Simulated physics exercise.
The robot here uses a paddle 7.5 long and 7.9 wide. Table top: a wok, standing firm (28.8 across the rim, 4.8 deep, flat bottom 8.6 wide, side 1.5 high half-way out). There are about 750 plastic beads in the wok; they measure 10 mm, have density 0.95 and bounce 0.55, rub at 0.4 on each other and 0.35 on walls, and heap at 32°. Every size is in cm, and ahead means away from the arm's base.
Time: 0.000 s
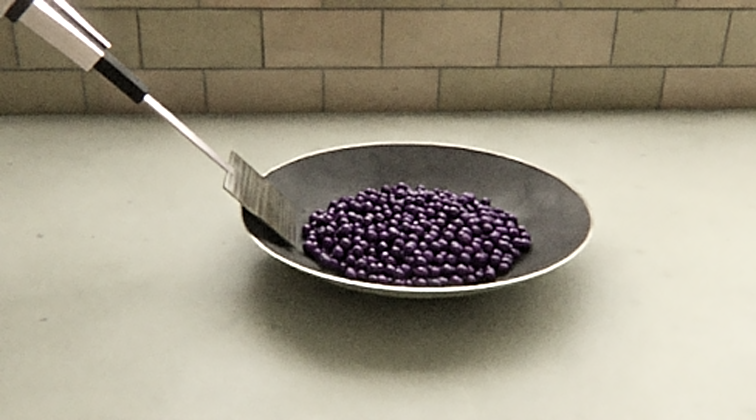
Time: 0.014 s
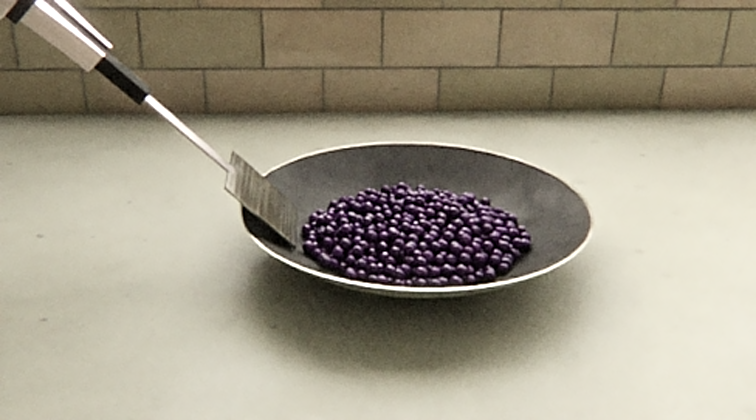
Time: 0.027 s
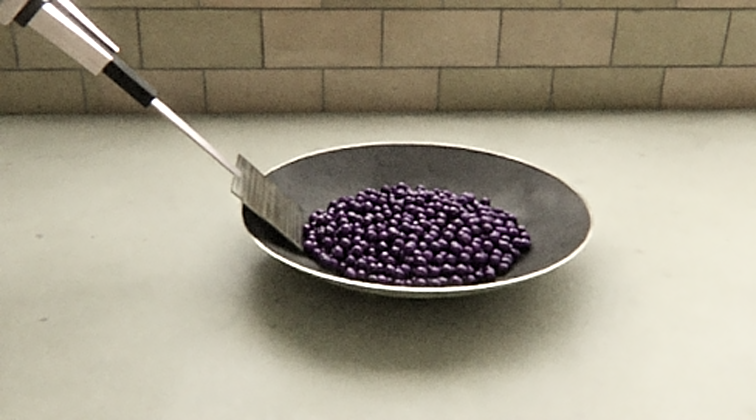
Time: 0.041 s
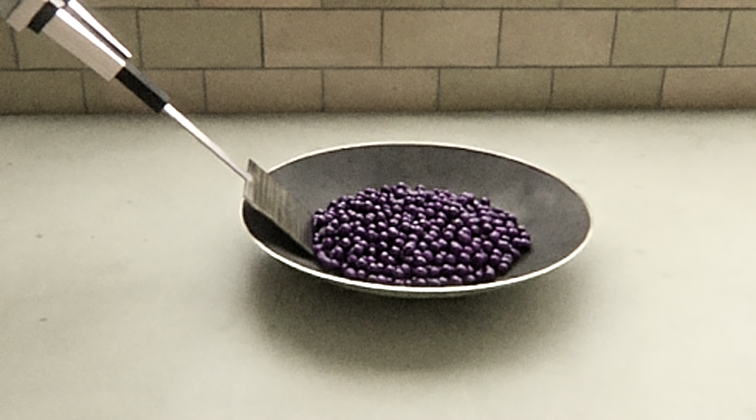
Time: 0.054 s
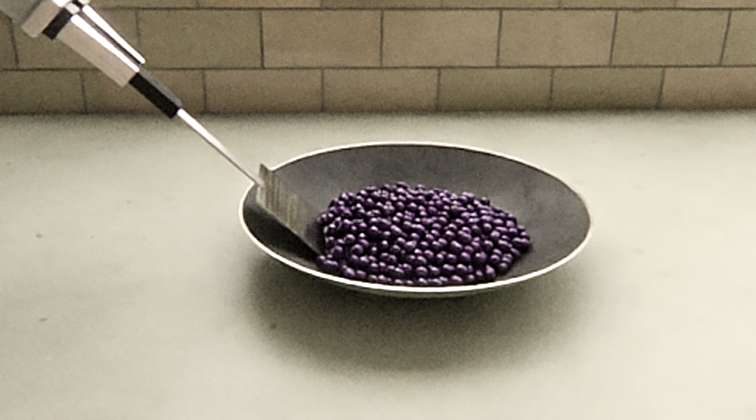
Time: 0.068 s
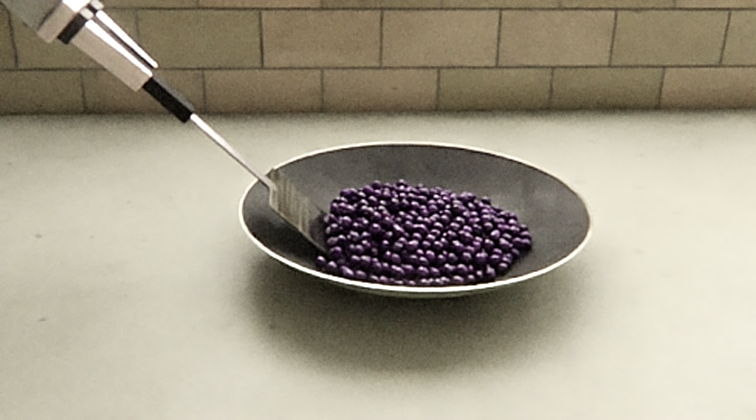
In this clip, a robot arm holding a flat metal paddle at the left side of a dark wok slides it slightly rightward and down, nudging the near edge of a heap of shiny purple beads a little to the right.
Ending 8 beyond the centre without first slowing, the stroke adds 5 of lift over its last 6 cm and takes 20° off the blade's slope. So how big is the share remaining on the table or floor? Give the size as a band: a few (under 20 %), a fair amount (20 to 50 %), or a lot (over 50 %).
A few, under 20 %.
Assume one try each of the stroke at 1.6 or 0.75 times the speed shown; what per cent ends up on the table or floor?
Close to 30 and 5 percent respectively.
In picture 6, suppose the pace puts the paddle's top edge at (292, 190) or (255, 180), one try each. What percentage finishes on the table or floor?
That comes to some 25 and some 0 percent, in that order.
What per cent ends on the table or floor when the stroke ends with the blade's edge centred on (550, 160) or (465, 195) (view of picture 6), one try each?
30 % and 0 %.
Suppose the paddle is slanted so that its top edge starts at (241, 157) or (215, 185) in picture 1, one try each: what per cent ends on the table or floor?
Close to 10 and 10 percent respectively.
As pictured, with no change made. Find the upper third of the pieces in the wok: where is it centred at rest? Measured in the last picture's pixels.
Close to pixel (517, 219).
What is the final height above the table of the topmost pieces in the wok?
5.5 cm.
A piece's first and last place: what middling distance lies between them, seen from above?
Somewhere around 4 centimetres, I'd say.
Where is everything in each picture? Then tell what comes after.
Paddle top edge at (228, 168), sloping 45°; upper third of the load around (416, 222), from x 305 to 525, top at y 190; 750 in the wok, in the first frame.
Paddle top edge at (229, 169), sloping 45°; upper third of the load around (416, 222), from x 305 to 525, top at y 190, in the second frame.
Paddle top edge at (235, 172), sloping 45°; upper third of the load around (416, 222), from x 305 to 525, top at y 190, in the third frame.
Paddle top edge at (246, 177), sloping 45°; upper third of the load around (413, 223), from x 310 to 525, top at y 190, in the fourth frame.
Paddle top edge at (259, 181), sloping 45°; upper third of the load around (410, 222), from x 315 to 525, top at y 185, in the fifth frame.
Paddle top edge at (270, 185), sloping 45°; upper third of the load around (408, 219), from x 320 to 525, top at y 185; 750 in the wok, in the sixth frame.
By 0.14 s, sloping 45°, highest piece 5 above the table; 750 in the wok.
By 0.21 s, sloping 39°, highest piece 6 above the table; 750 in the wok.
By 0.45 s, sloping 25°, highest piece 6 above the table; 666 in the wok, 74 on the table or floor, 10 on the blade or in flight.
By 1.50 s, sloping 25°, highest piece 5 above the table; 664 in the wok, 86 on the table or floor.
Final count, 664 in the wok, 86 on the table or floor. That is 11 % on the table or floor.
